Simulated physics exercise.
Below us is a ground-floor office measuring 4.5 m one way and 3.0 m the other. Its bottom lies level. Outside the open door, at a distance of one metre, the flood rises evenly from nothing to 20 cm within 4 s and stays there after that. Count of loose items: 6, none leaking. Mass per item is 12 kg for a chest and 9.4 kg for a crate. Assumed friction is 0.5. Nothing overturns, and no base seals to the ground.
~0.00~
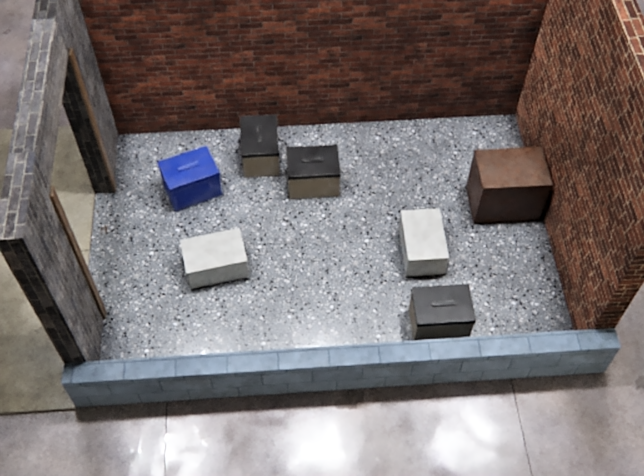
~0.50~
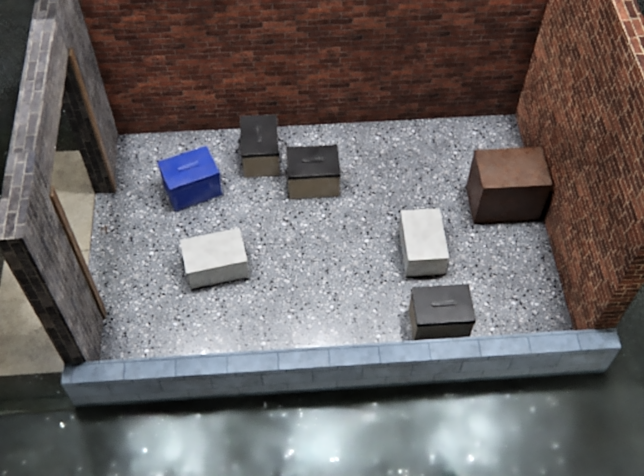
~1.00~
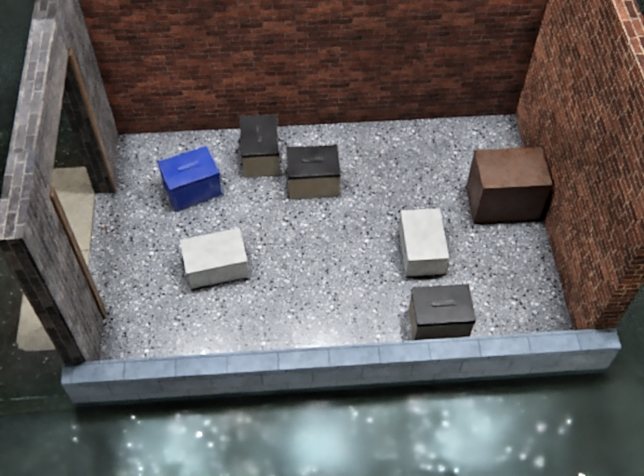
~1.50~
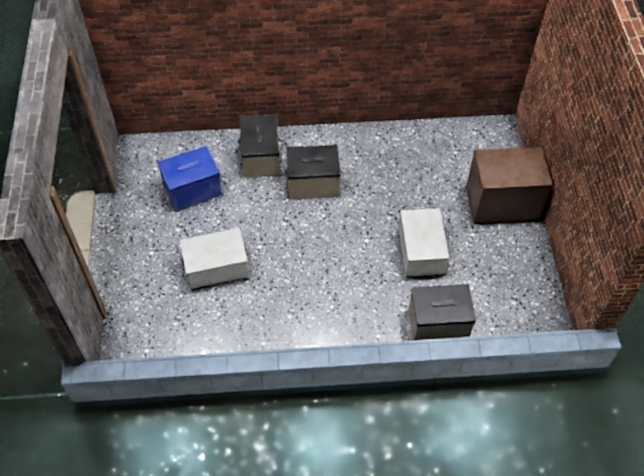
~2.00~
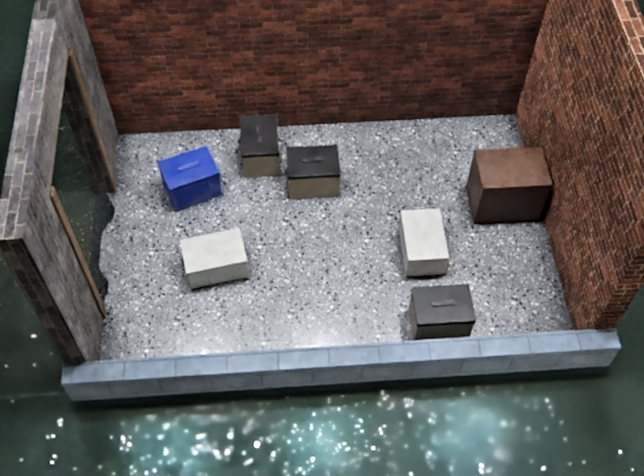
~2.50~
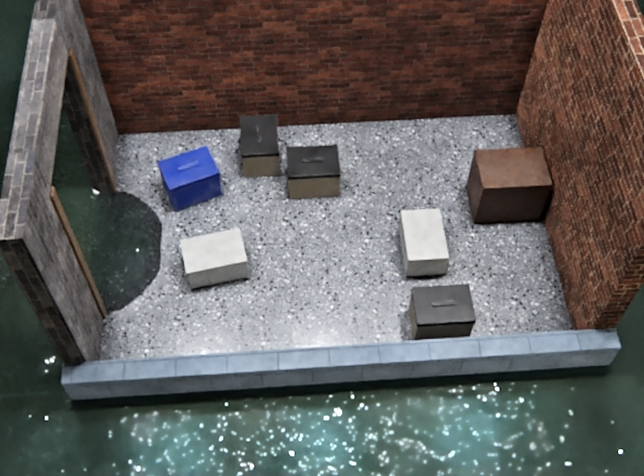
Dark green, glinting water spreads over the ground outside a small roofless room, seen from above by a still camera, with brick walls behind and at right and a low pale-blue wall in front. On its speckled grey floor sit a blue chest at left, dark-topped and whitish boxes, and a brown one at right. The water reaches the left doorway and slides inside in a rounded patch, while the boxes stay still.
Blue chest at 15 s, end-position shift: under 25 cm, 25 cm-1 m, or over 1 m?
25 cm-1 m.
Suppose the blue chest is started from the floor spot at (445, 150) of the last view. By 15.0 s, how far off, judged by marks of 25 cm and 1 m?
Looks like it is pushed slightly.
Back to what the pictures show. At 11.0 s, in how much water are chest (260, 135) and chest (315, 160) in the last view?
Some 18 cm at the first, some 17 cm at the second.
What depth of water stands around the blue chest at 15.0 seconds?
12 cm, roughly.
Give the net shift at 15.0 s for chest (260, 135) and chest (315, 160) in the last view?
250 cm, 150 cm.
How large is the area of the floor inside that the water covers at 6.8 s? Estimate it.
Around 13 m2 of it.
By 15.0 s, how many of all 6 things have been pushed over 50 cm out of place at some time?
All told, that gives 6.
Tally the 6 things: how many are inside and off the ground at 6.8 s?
My tally comes to 4.
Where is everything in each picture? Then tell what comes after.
The first picture shows the blue chest at (188, 167) rests on the ground; water covers 0.0 m2; 0 of 6 have shifted.
The second picture shows the blue chest at (188, 167) rests on the ground; water covers 0.0 m2; 0 of 6 have shifted.
The third picture shows the blue chest at (188, 167) rests on the ground; 0.0 m2 under water; 0 of 6 have shifted.
The fourth picture shows the blue chest at (188, 167), on the bottom; water covers 0.0 m2; 0 of 6 have shifted.
The fifth picture shows the blue chest at (188, 167) rests on the ground; 0.0 m2 under water; 0 of 6 have shifted.
The sixth picture shows the blue chest at (188, 167), on the bottom; water covers 0.6 m2; 0 of 6 have shifted.
After 3.5 s the blue chest is near (188, 167), 0.0 m from its start, aground; 0 afloat.
After 6.8 s the blue chest is near (229, 121), 0.7 m from its start, afloat; 4 afloat.
After 11.0 s the blue chest is near (229, 118), 0.8 m from its start, afloat; 6 afloat.
After 15.0 s the blue chest is near (253, 178), 0.7 m from its start, afloat; 6 afloat.
